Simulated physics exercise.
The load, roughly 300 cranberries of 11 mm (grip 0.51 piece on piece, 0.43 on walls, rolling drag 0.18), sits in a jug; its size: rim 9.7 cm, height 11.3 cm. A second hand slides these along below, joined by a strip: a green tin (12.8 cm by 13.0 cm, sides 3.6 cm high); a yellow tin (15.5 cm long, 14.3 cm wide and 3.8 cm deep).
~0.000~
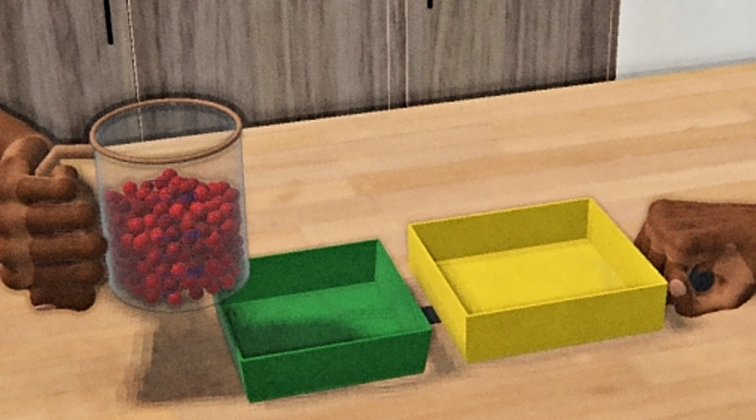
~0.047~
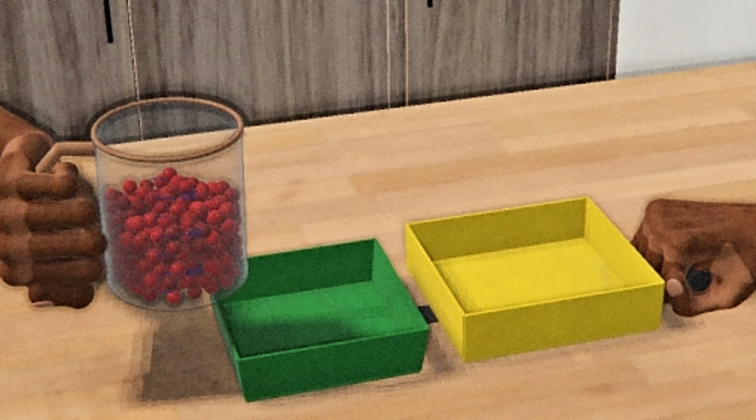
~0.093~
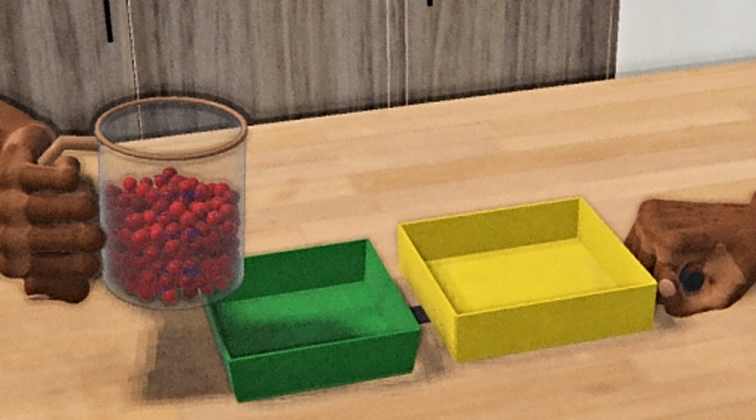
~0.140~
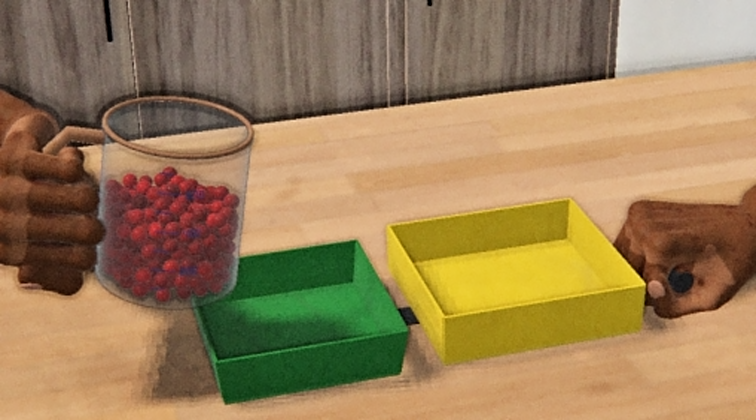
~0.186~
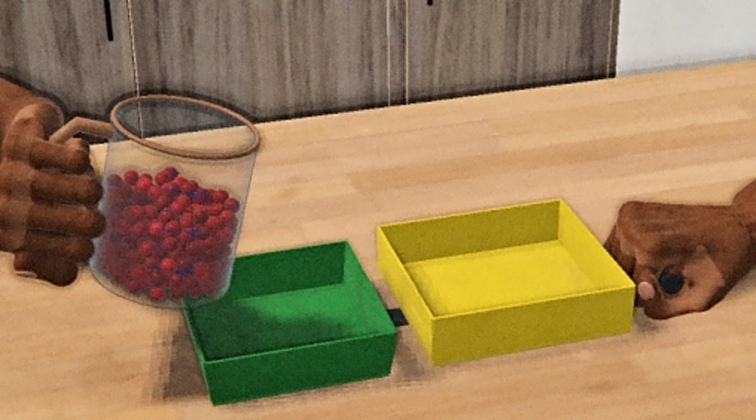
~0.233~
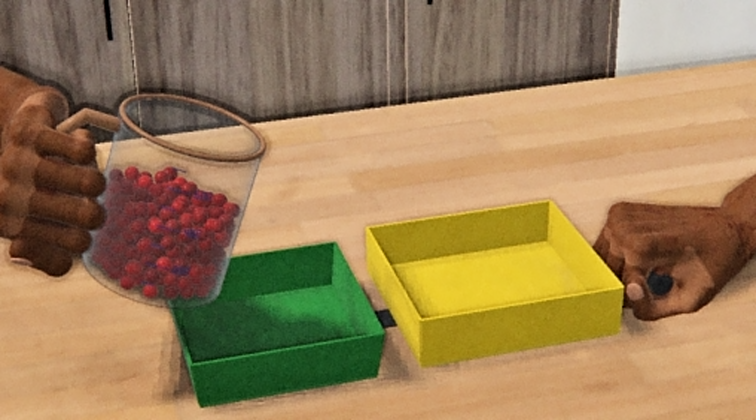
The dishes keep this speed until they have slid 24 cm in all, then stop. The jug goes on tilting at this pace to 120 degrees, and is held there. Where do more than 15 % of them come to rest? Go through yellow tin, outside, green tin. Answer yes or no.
Yellow tin yes, outside no, green tin no.
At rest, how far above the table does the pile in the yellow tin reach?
Roughly 5.0 cm.
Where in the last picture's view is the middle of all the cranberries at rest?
At about (267, 325).
Then, at 0.68 s, tilt 69 degrees; jug 100 %; middle of all pieces on or above the table near (144, 221).
Then, at 1.05 s, tilt 110 degrees; yellow tin 5 %, jug 95 %; middle of all pieces on or above the table near (156, 222).
Then, at 1.40 s, tilt 120 degrees; yellow tin 70 %, jug 30 %; middle of all pieces on or above the table near (242, 298).
After 1.73 s, tilt 120 degrees; yellow tin 100 %; middle of all pieces on or above the table near (265, 321).
In the end, at 2.3 s, green tin 0 %, yellow tin 100 %, jug 0 %, outside 0 %.
